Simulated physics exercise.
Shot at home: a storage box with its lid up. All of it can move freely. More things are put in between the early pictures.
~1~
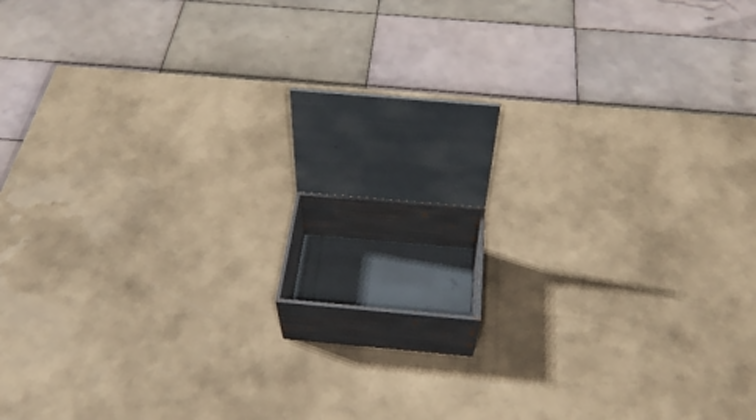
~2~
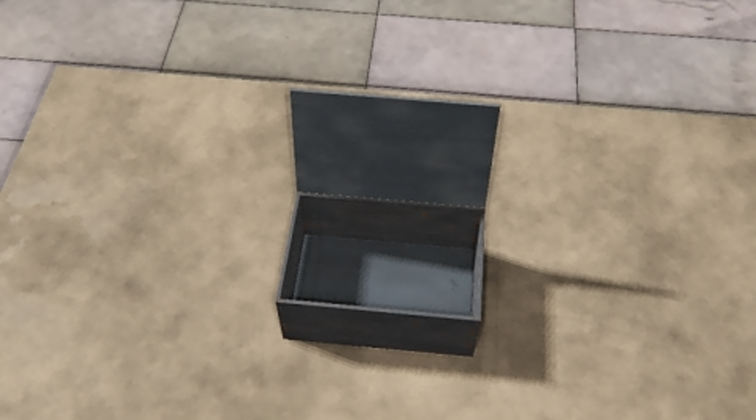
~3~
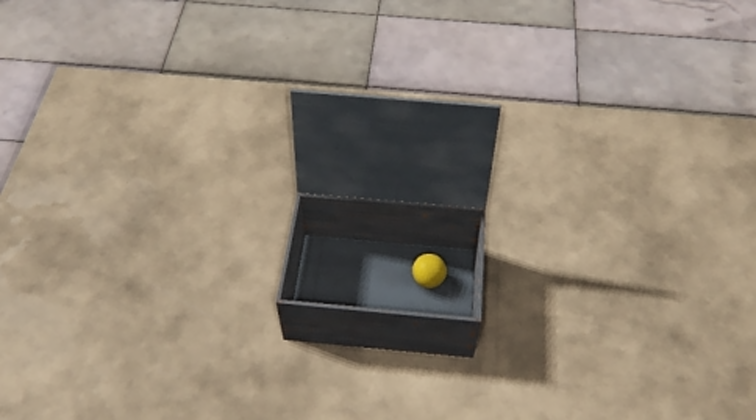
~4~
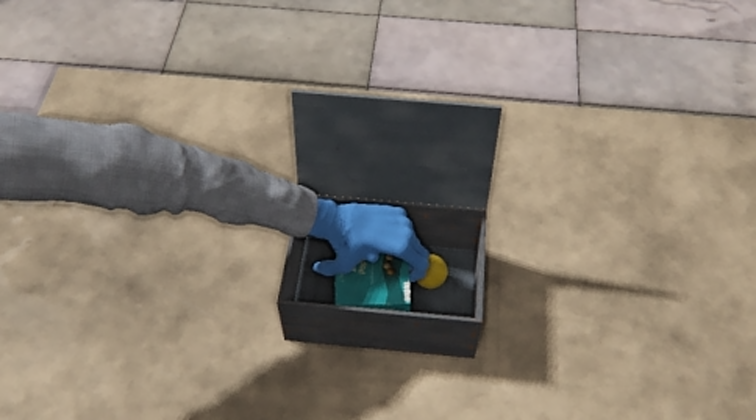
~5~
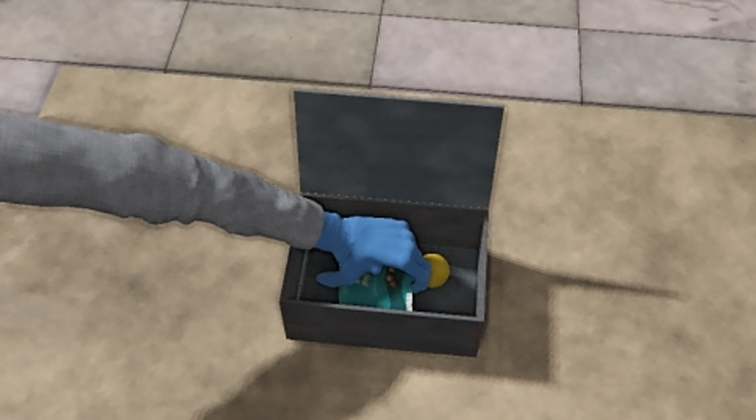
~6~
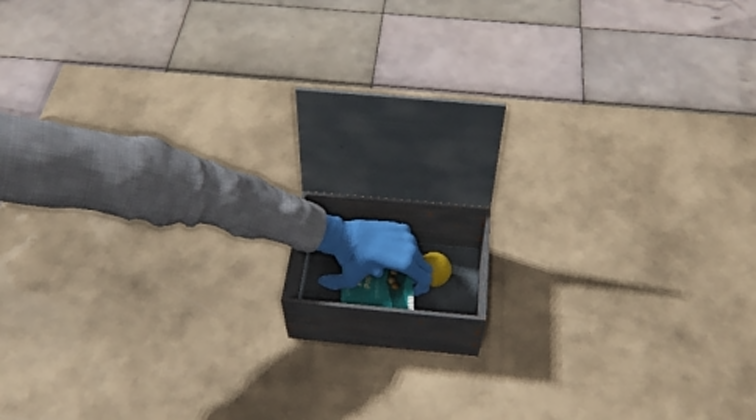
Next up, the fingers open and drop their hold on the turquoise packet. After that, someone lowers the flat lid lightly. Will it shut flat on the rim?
The lid fits.
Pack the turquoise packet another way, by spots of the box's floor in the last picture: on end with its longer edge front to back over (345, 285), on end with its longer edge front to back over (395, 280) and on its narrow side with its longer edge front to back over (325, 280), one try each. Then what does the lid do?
Open; open; open.
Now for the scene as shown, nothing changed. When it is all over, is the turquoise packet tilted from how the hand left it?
In the end, the turquoise packet keeps its orientation.
Then, 1.40 s on from there, lid 69° above the rim.
Then, 1.90 s on from there, lid 29° above the rim.
In the end, lid shut; both unmoved. At the end, from the last picture's camera, turquoise packet near (377, 287).
